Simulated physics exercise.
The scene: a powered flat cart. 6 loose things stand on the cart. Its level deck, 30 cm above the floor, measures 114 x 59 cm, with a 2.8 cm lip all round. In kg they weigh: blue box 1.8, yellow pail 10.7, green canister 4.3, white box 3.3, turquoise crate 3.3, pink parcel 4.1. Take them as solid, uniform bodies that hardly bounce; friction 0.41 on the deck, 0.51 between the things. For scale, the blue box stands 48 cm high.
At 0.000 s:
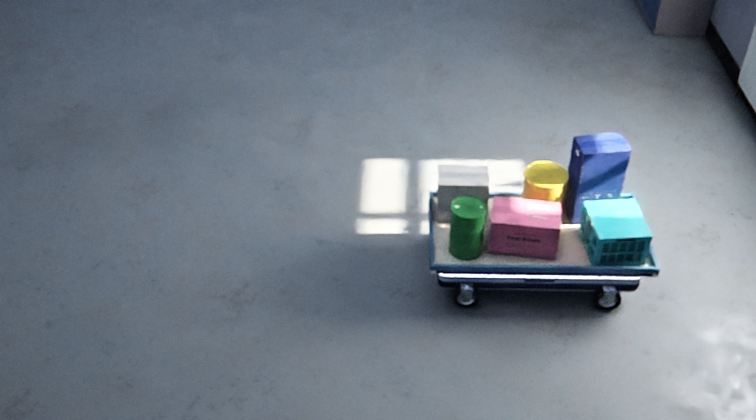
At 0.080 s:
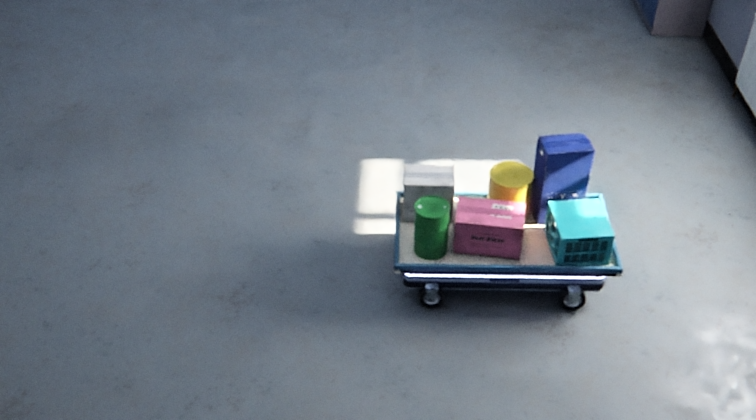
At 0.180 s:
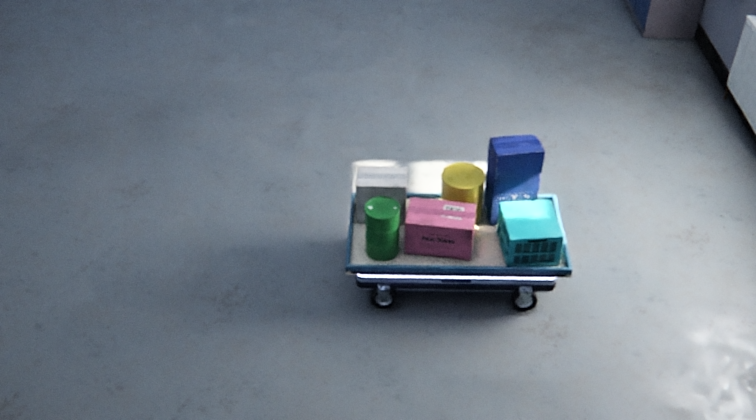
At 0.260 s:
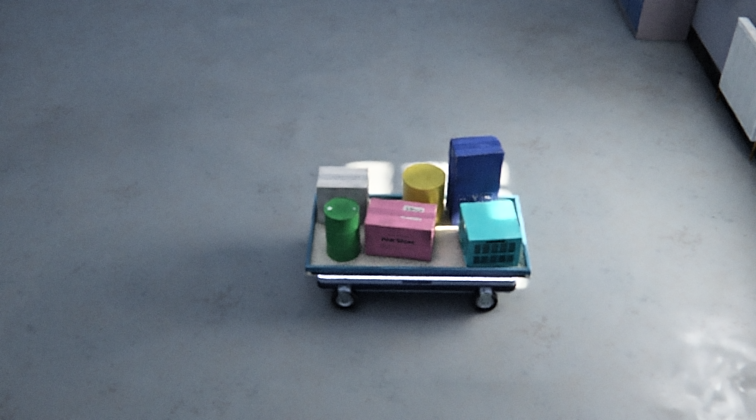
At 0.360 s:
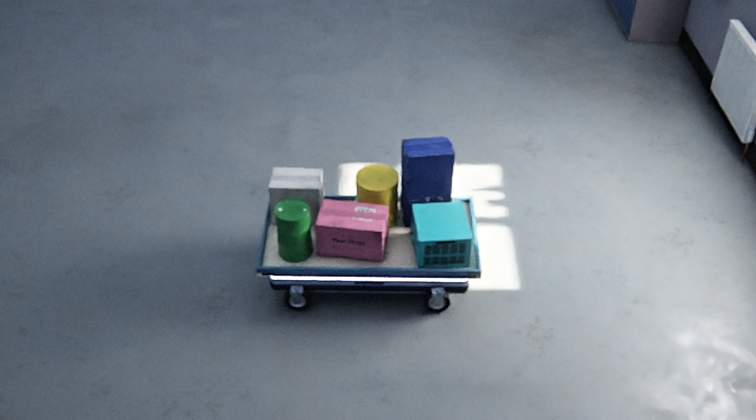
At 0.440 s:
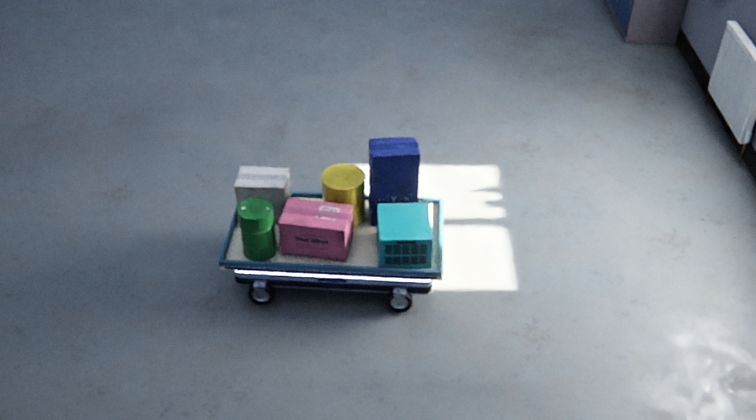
A flat cart with a blue rim rolls steadily leftward across a grey floor, seen from above at an angle, crossing a patch of window light. It carries a green canister and pink parcel at the front, a turquoise crate at front right, and a white box, yellow pail and tall blue box behind. The load rides along, while the view shifts slightly and the cart turns faintly late on.
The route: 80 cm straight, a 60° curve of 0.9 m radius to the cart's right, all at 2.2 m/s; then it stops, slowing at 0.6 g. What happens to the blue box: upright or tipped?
The blue box is still upright.
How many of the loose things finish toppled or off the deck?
2 of them.
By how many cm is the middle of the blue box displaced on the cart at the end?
Some 26 cm.
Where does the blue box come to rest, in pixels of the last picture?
At about (236, 77).
By 0.84 s, cart has run 185 cm, turned 56°; green canister now off the deck; blue box tilted 4° near (285, 142); white box tilted 24°.
By 1.24 s, cart has run 244 cm, turned 60°; white box now off the deck; blue box 13 cm from its spot near (245, 87); yellow pail 30 cm from its spot.
When it is over (1.9 s), off the deck and tipped over, green canister and white box; not toppled but over 10 cm from the start, blue box, yellow pail, turquoise crate and pink parcel. In the last view, blue box near (236, 77).
